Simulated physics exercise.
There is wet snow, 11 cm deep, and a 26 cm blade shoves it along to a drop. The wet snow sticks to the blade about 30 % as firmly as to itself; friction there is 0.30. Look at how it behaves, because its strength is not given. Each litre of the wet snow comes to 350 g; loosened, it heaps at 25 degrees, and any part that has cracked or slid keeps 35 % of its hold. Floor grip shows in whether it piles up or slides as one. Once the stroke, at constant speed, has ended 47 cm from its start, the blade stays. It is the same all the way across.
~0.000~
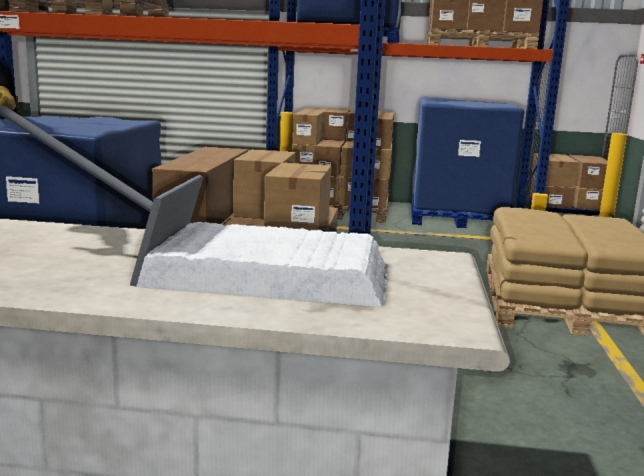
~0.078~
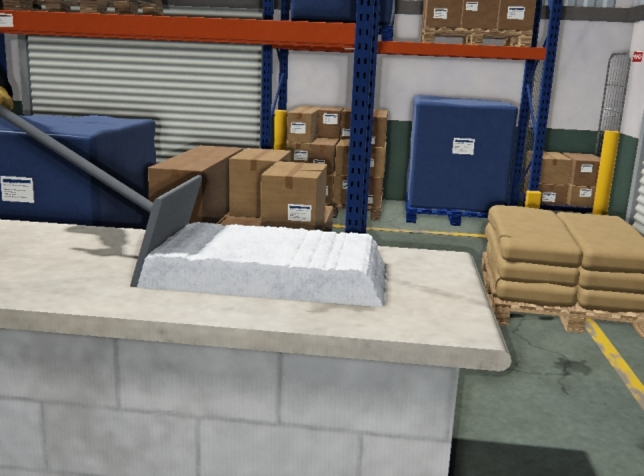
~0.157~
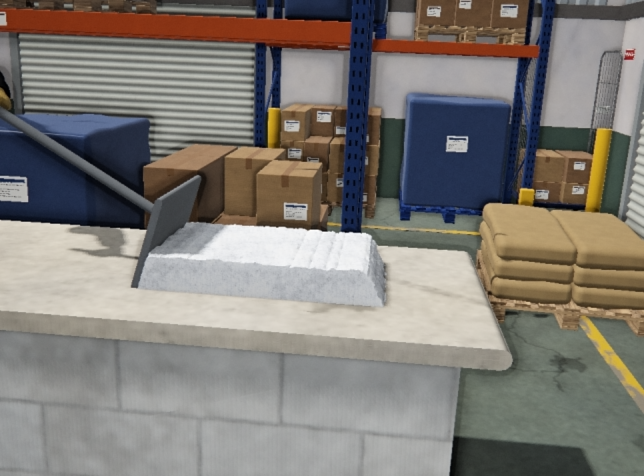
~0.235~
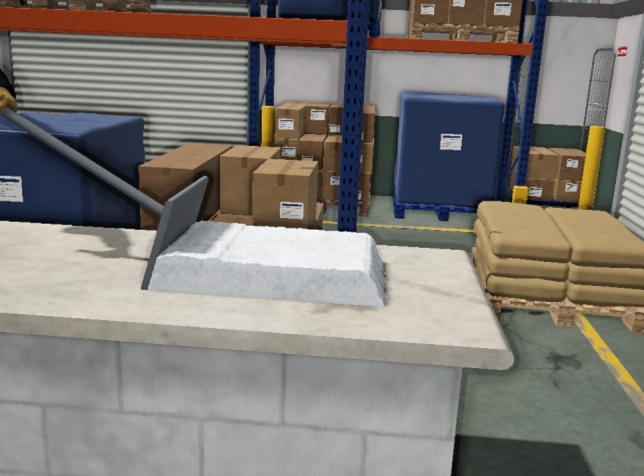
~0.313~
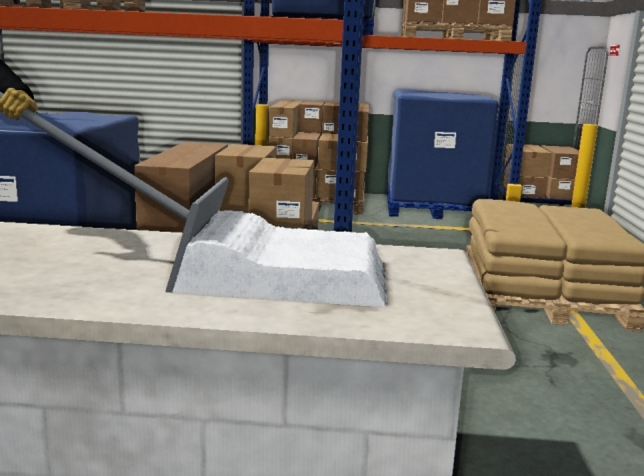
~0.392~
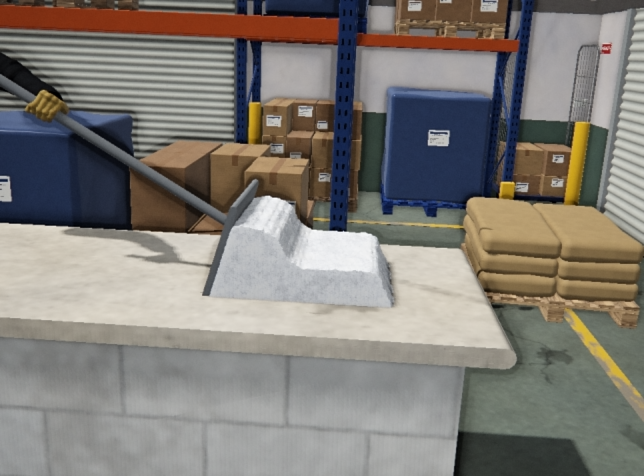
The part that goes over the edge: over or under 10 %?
My answer: Beneath 10 percent.
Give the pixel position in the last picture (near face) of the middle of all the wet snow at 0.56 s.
Near face, approx. (355, 277).
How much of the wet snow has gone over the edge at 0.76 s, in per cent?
I'd say close to 0 in a hundred.
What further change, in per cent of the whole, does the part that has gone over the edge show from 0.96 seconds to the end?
I'd put it at close to 0 percent.
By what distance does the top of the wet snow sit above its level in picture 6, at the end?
2 cm.
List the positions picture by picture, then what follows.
In the first frame, foot of the blade at (136, 287), not yet moved; front end of the wet snow at (379, 304), piled 10 cm high.
In the second frame, foot of the blade at (137, 288), not yet moved; front end of the wet snow at (380, 304), piled 10 cm high.
In the third frame, foot of the blade at (137, 289), not yet moved; front end of the wet snow at (380, 304), piled 10 cm high.
In the fourth frame, foot of the blade at (147, 291), moved 3.0 cm; front end of the wet snow at (381, 304), piled 11 cm high.
In the fifth frame, foot of the blade at (172, 293), moved 10 cm; front end of the wet snow at (383, 304), piled 16 cm high.
In the sixth frame, foot of the blade at (209, 297), moved 21 cm; front end of the wet snow at (390, 305), piled 22 cm high.
By 0.56 s, 0 % has gone over the edge.
By 0.76 s, 0 % has gone over the edge.
By 0.96 s, 0 % has gone over the edge.
By 1.16 s, 0 % has gone over the edge.
By 1.26 s, at the end, 0 % has gone over the edge.
